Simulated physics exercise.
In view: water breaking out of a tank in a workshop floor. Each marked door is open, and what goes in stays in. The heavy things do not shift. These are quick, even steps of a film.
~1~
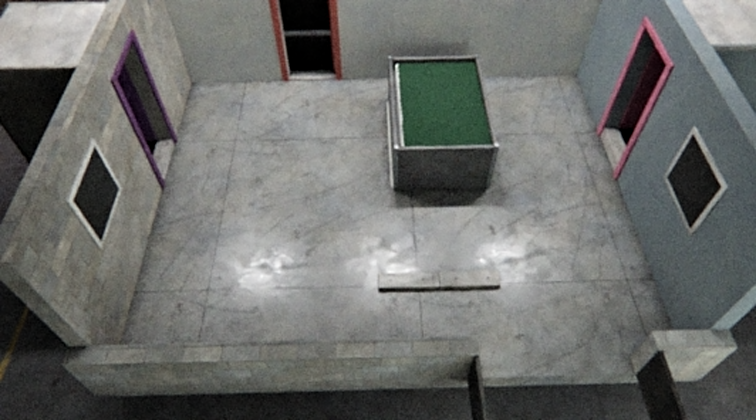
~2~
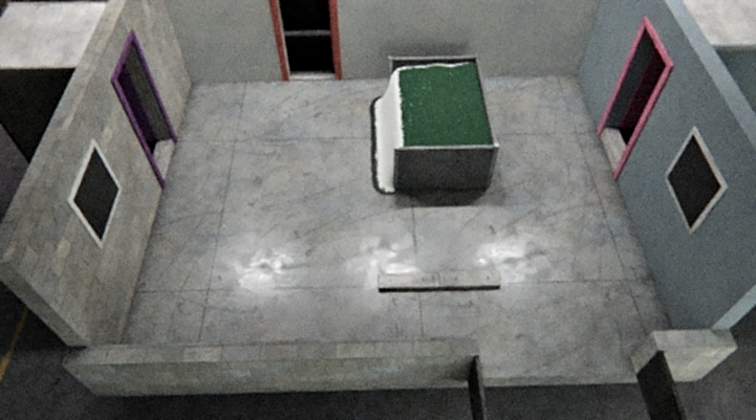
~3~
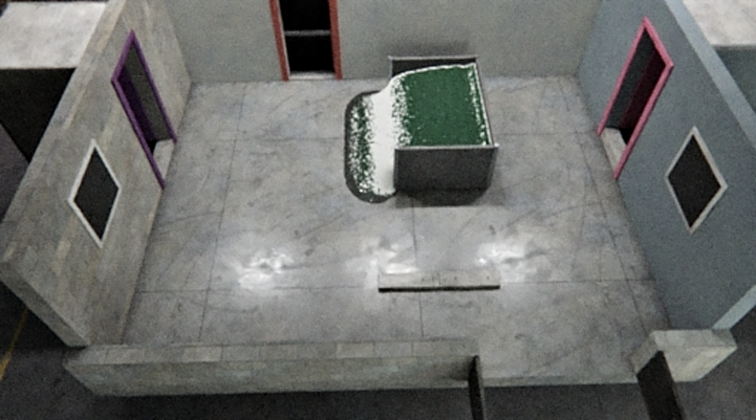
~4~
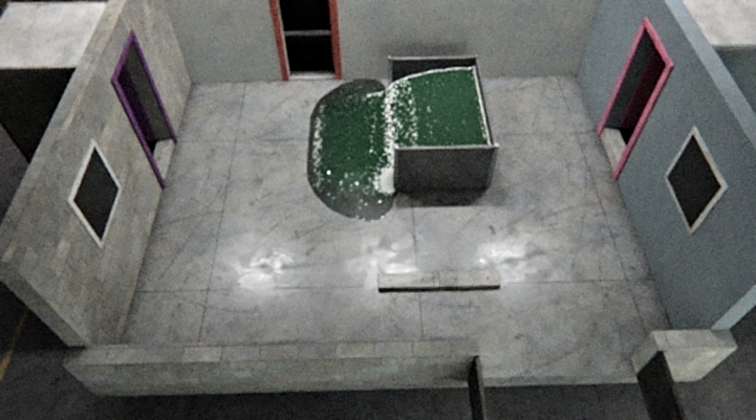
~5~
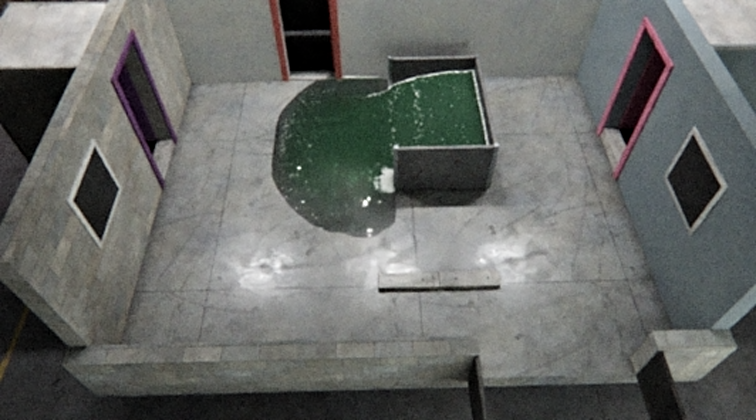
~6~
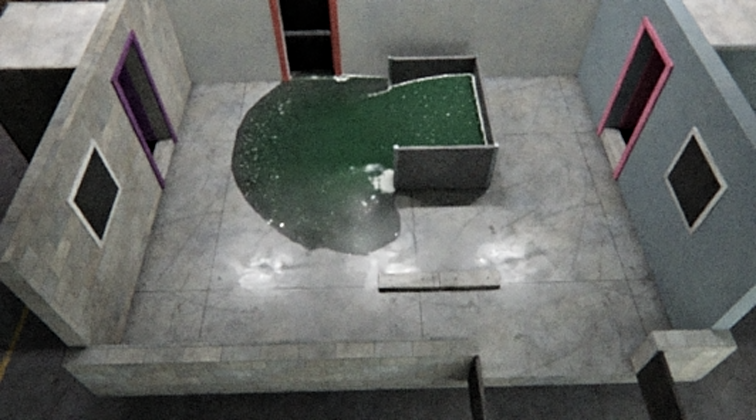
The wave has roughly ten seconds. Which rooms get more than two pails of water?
One by one: The red door lets in a lot; the pink door admits no more than that; the purple door lets in a lot.
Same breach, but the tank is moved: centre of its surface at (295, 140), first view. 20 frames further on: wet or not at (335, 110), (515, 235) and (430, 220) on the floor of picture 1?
In turn: Flooded, no water, free of water.
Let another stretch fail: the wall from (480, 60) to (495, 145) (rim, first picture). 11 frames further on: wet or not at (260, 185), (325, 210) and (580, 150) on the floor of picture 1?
One after the other: Clear, clear, covered.
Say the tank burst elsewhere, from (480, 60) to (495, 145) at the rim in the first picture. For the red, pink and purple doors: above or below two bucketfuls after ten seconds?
My reading: Red door is under, pink door floods, purple door keeps below it.
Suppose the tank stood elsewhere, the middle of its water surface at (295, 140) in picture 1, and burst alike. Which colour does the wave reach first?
It is the door marked purple.
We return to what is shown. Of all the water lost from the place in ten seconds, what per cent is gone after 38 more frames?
I make it 75 per cent.
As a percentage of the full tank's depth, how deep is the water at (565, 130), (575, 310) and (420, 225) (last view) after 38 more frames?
In turn 0, 6 and 2 in a hundred.
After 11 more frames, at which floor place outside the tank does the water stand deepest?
At about (229, 87).
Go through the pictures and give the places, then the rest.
The first picture shows the tank at (439, 103) is whole and still.
In the second picture, water pours out at (394, 130) and has run to (392, 192).
In the third picture, the front is at (369, 198), out from the gap at (394, 131).
In the fourth picture, water pours out at (394, 132) and has run to (339, 208).
In the fifth picture, the front is at (294, 203), out from the gap at (394, 133).
In the sixth picture, water pours out at (394, 133) and has run to (237, 165).
A moment on, water covers 40 % of the floor; the red door over two buckets in, the pink door not reached, the purple door over two buckets in.
Next, water covers 45 % of the floor; the red door over two buckets in, the pink door not reached, the purple door far over two buckets in.
Then, water covers 45 % of the floor; the red door far over two buckets in, the pink door not reached, the purple door far over two buckets in.
Later, water covers 70 % of the floor; the red door far over two buckets in, the pink door not reached, the purple door far over two buckets in.
In the end, water covers 95 % of the floor; the red door far over two buckets in, the pink door wet at the sill, nothing in, the purple door far over two buckets in.
